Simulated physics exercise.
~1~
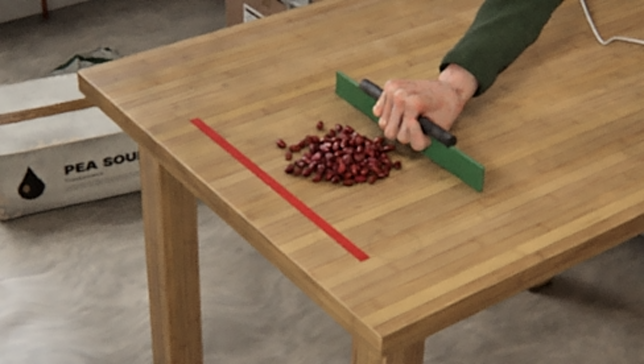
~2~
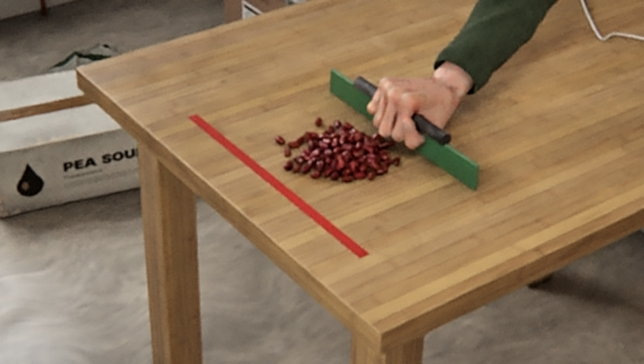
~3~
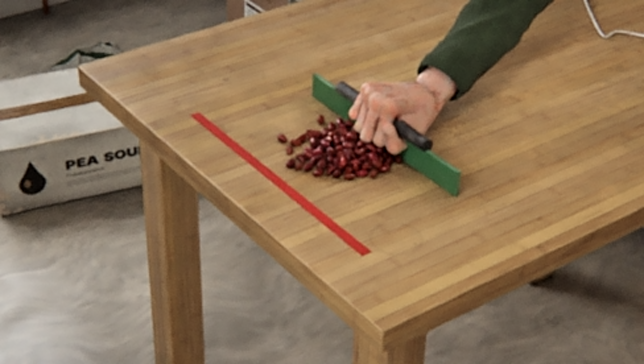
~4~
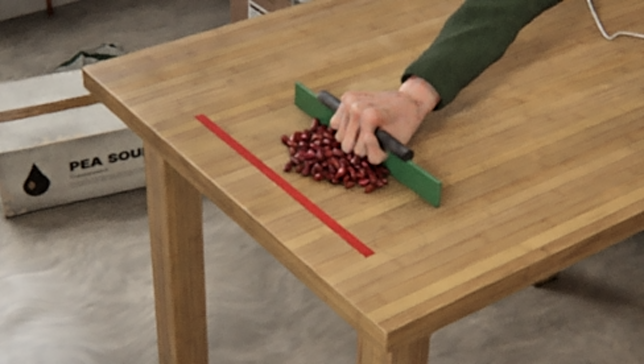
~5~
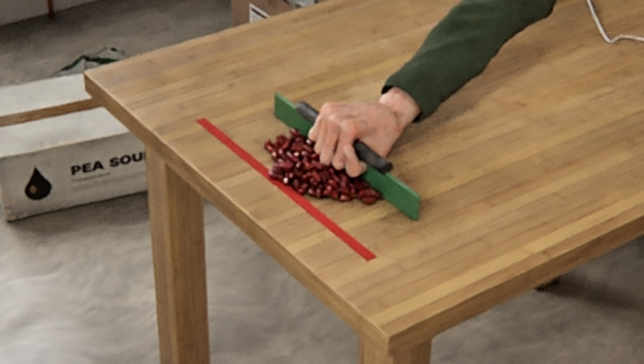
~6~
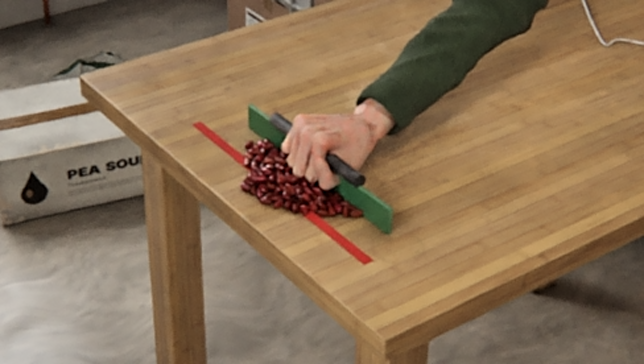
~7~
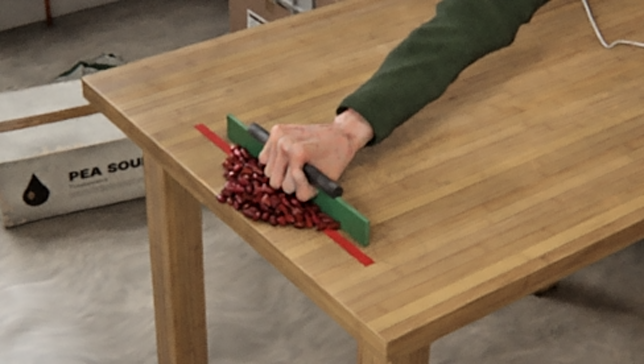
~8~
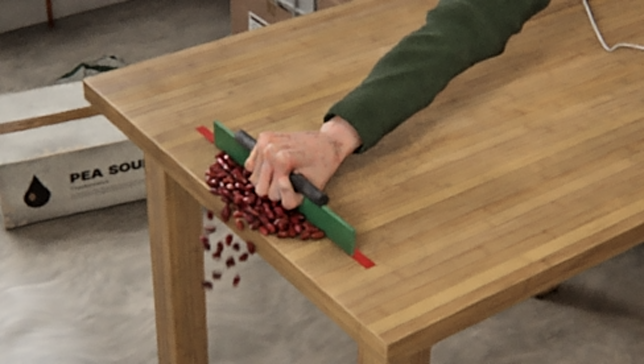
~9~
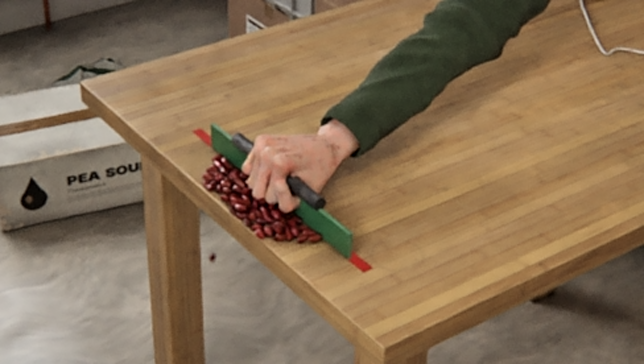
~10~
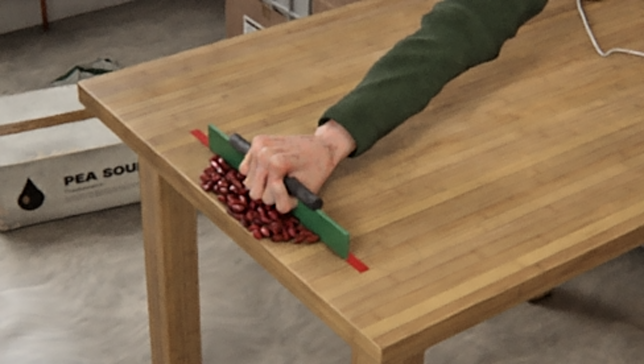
At the start, a hand in a dark green sleeve holds a green scraper behind a loose heap of dark red, bean-like bits on a wooden table, with a strip of red tape nearer the left edge. The scraper moves left, meets the heap and pushes it toward the tape. The bits bunch up along the blade and slide across the red strip. As the scraper reaches the tape, some bits spill off the table's edge and drop toward the floor. The hand then stops, and the scraper rests along the tape with most of the heap still on the table.
